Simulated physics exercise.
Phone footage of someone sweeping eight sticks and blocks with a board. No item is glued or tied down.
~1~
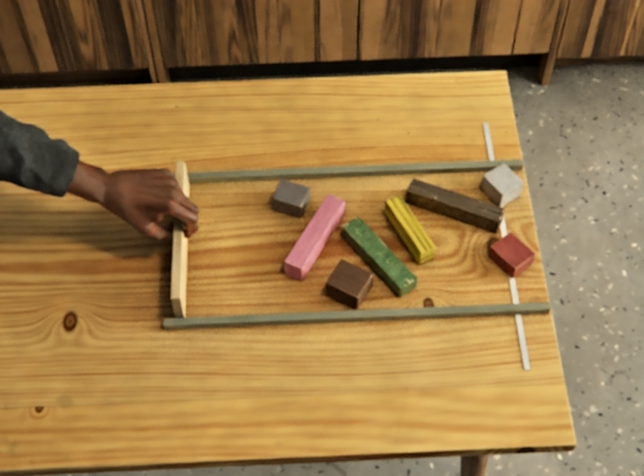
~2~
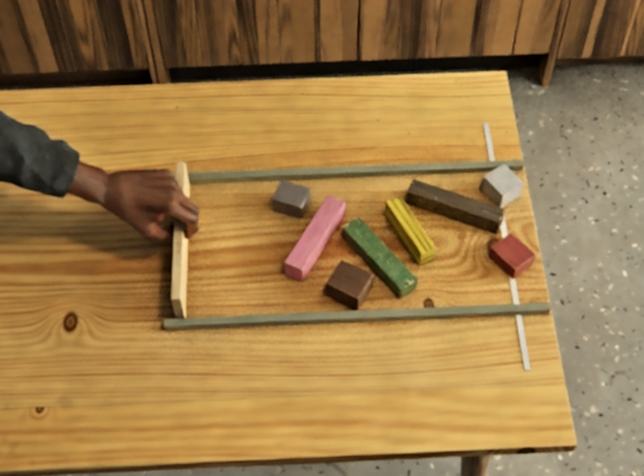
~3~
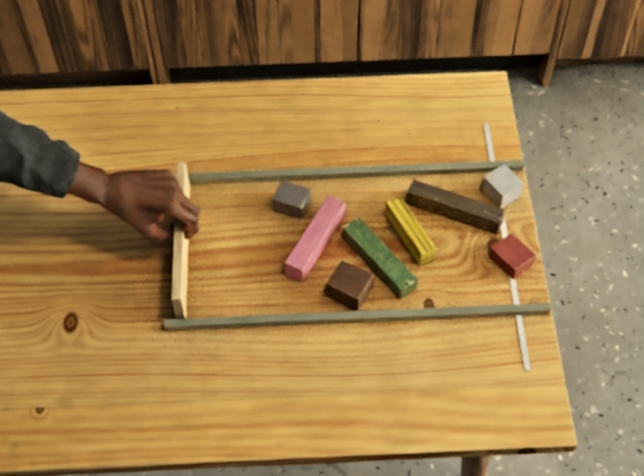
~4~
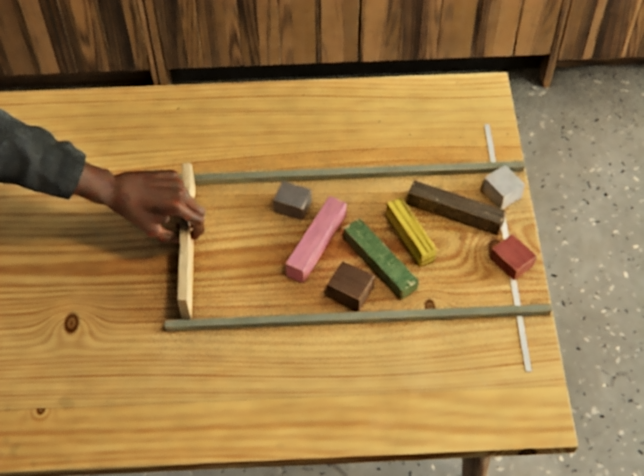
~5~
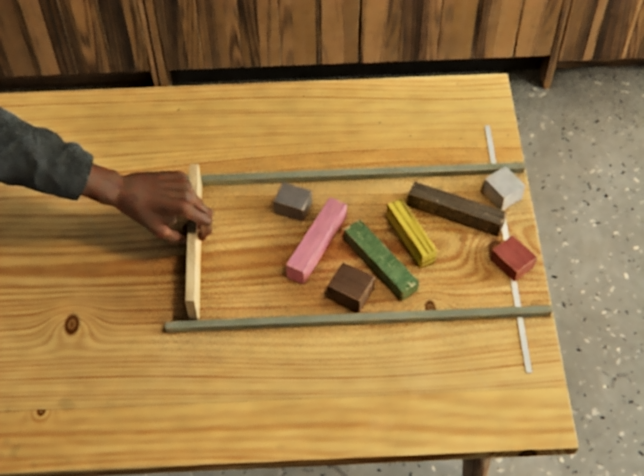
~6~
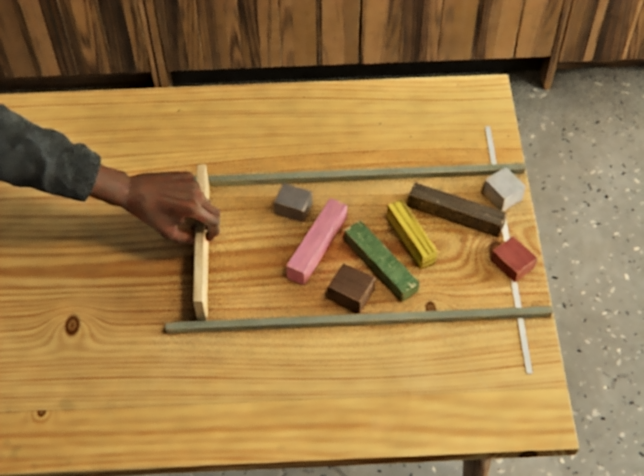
A hand slides an upright wooden board slightly right between two rails, while the colourful blocks and sticks ahead lie still.
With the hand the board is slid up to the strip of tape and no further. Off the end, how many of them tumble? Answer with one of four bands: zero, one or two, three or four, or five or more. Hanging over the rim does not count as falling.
Five or more.
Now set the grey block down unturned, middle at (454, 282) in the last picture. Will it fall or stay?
Lab note: Started there, it ends up below.
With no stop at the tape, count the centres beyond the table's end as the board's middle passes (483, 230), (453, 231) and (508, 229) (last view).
By position: 4 / 2 / 5.
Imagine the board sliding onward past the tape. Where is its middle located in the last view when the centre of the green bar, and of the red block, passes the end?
Estimated middle: (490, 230), and (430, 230) for the other.
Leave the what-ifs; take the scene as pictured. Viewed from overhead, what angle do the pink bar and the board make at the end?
The angle comes out near 20 degrees.
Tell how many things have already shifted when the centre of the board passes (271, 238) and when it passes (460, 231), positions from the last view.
The first count is 0, and then it's 8.
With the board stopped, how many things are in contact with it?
The figure is 3.
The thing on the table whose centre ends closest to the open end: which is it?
It's the pink bar.
Early on, none off yet; white block at rest near (504, 189); red block at rest near (514, 259); black bar at rest near (457, 210).
A while later, none off yet; white block at rest near (504, 189); red block at rest near (514, 259); black bar moving near (459, 206).
Further along, one off so far; white block travelled about its own width near (533, 183); red block on its side near (566, 278); black bar travelled about its own width near (523, 200).
Finally, the number that fall off is five or more; lost, green bar, yellow stick, black bar, red block and white block.
